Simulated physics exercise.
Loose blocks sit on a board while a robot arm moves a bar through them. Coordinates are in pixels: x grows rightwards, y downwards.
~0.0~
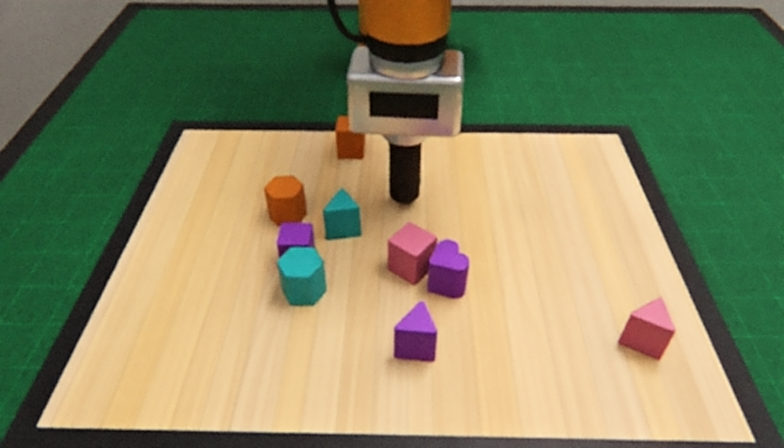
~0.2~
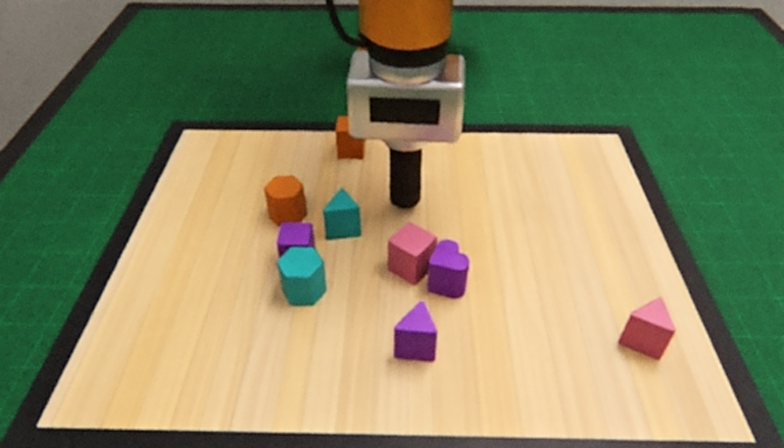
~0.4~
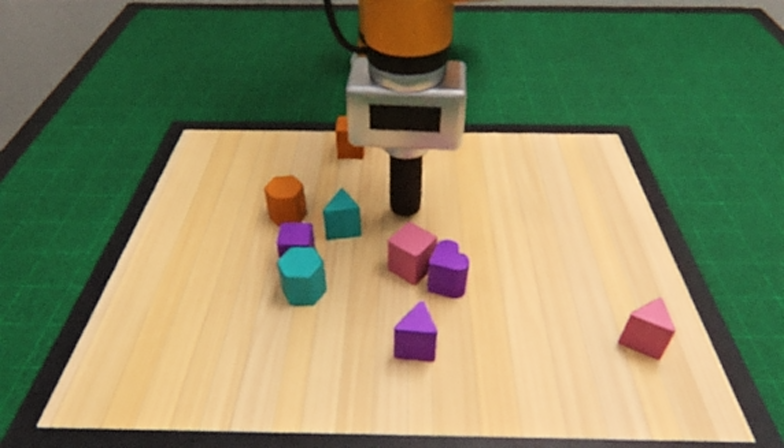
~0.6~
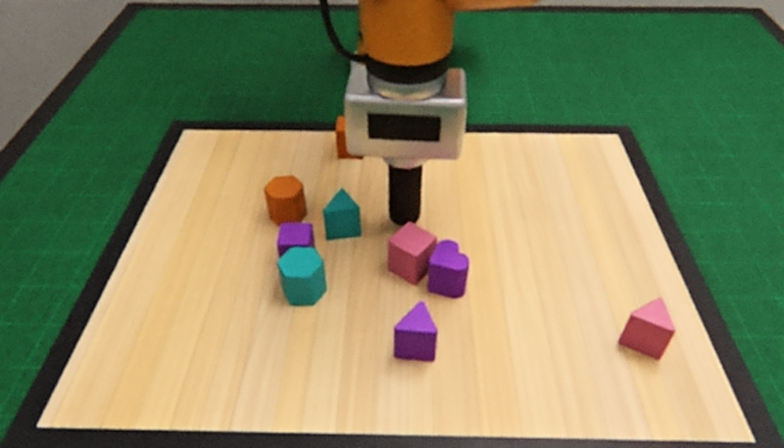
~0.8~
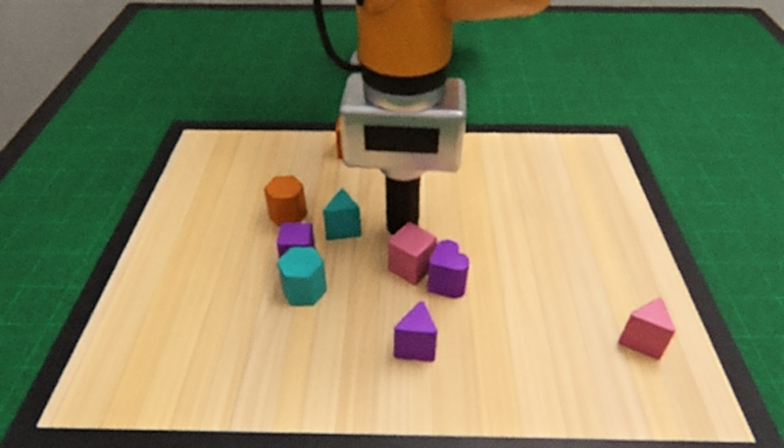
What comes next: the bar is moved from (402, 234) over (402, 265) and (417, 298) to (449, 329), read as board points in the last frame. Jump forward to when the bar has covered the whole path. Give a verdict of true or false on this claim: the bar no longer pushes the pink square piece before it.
It is false.
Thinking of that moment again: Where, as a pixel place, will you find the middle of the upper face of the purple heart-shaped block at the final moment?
At the end it should sit near (477, 271).
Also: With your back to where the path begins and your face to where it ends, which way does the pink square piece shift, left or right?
Sideways, to the left.
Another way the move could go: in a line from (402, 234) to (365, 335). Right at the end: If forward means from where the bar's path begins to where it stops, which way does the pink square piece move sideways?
Answer: Leftward.
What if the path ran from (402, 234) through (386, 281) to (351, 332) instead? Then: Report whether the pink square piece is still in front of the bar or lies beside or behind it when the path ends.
Prediction: Slipped aside.
The first path, step by step. One third of the way, bar (402, 259); pink square piece (426, 263), turned 25° anticlockwise; purple heart-shaped block (462, 266).
Two thirds of the way, bar (418, 292); pink square piece (448, 291), turned 70° anticlockwise; purple heart-shaped block (476, 272), turned 45° anticlockwise.
At the end, bar (450, 322); pink square piece (487, 319), turned 95° anticlockwise; purple triangular block not moved; purple heart-shaped block (477, 271), turned 45° anticlockwise.
